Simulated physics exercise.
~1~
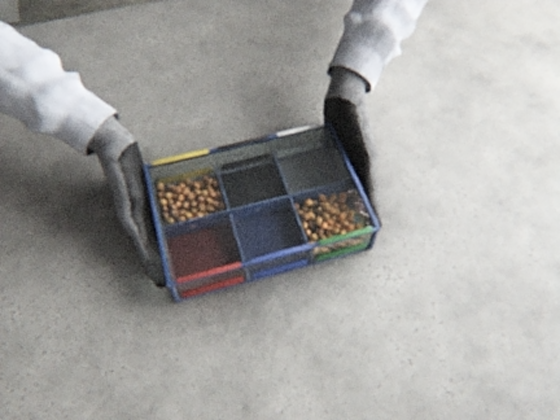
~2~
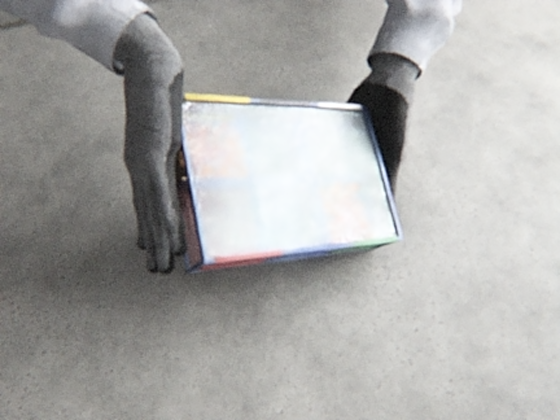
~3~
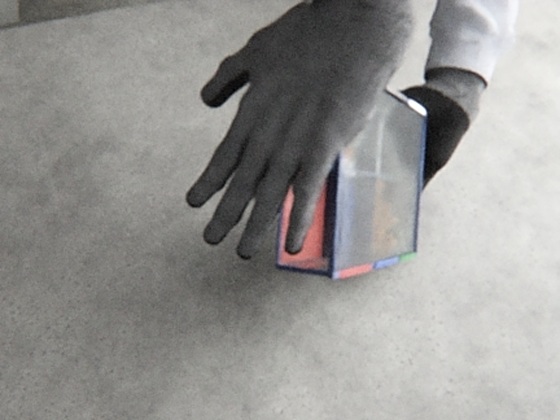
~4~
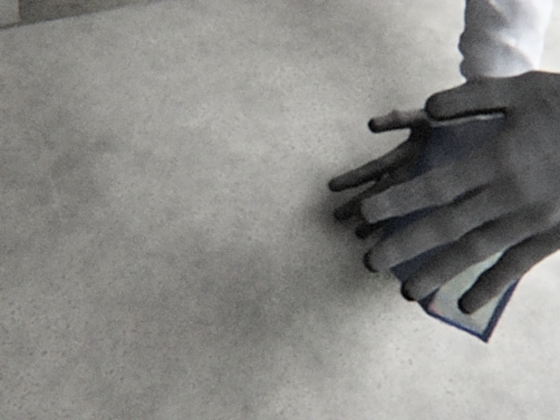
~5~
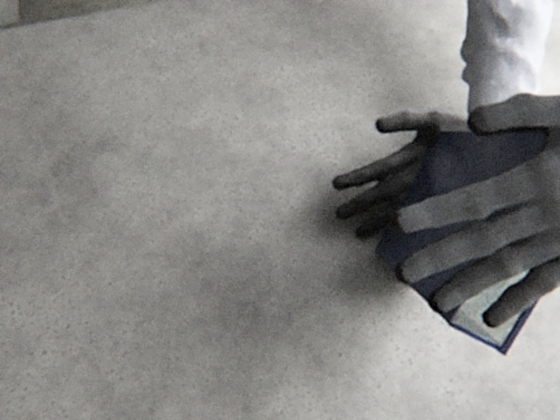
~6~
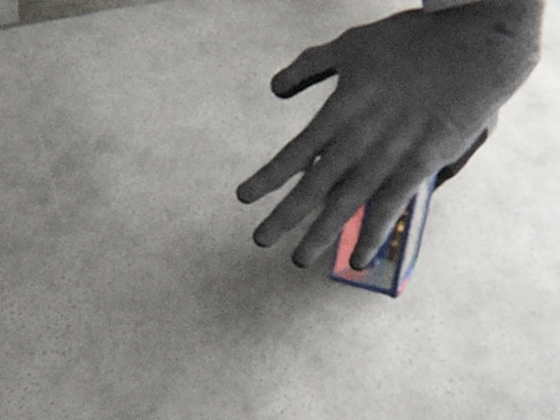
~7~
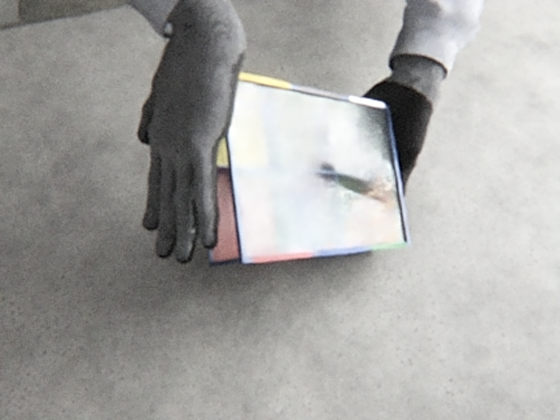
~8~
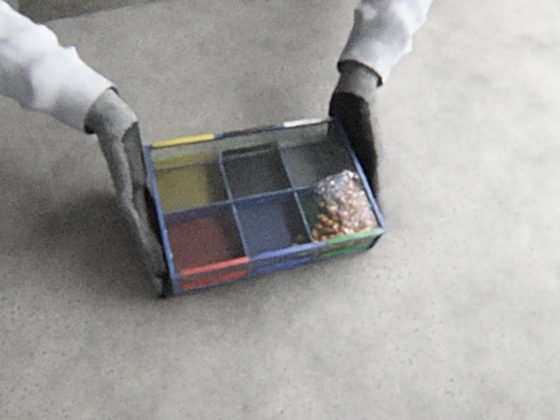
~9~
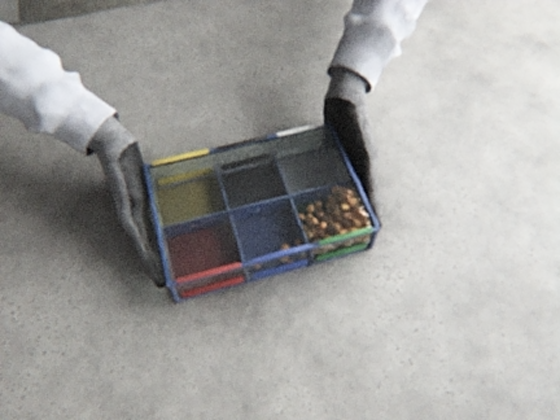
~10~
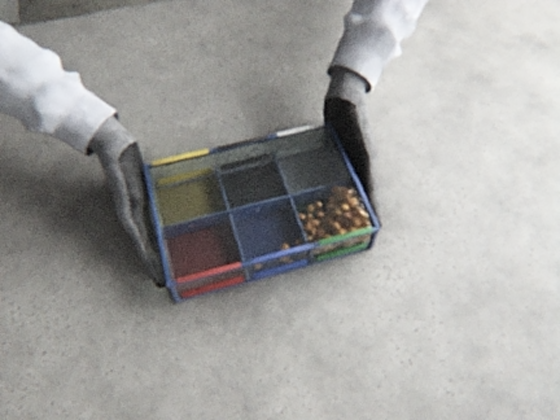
Two gloved hands held a divided clear box with small brown pieces in its yellow and green sections, tipped it steeply onto its right side, then laid it flat again, leaving nearly all the pieces in the green section and a few in the blue.
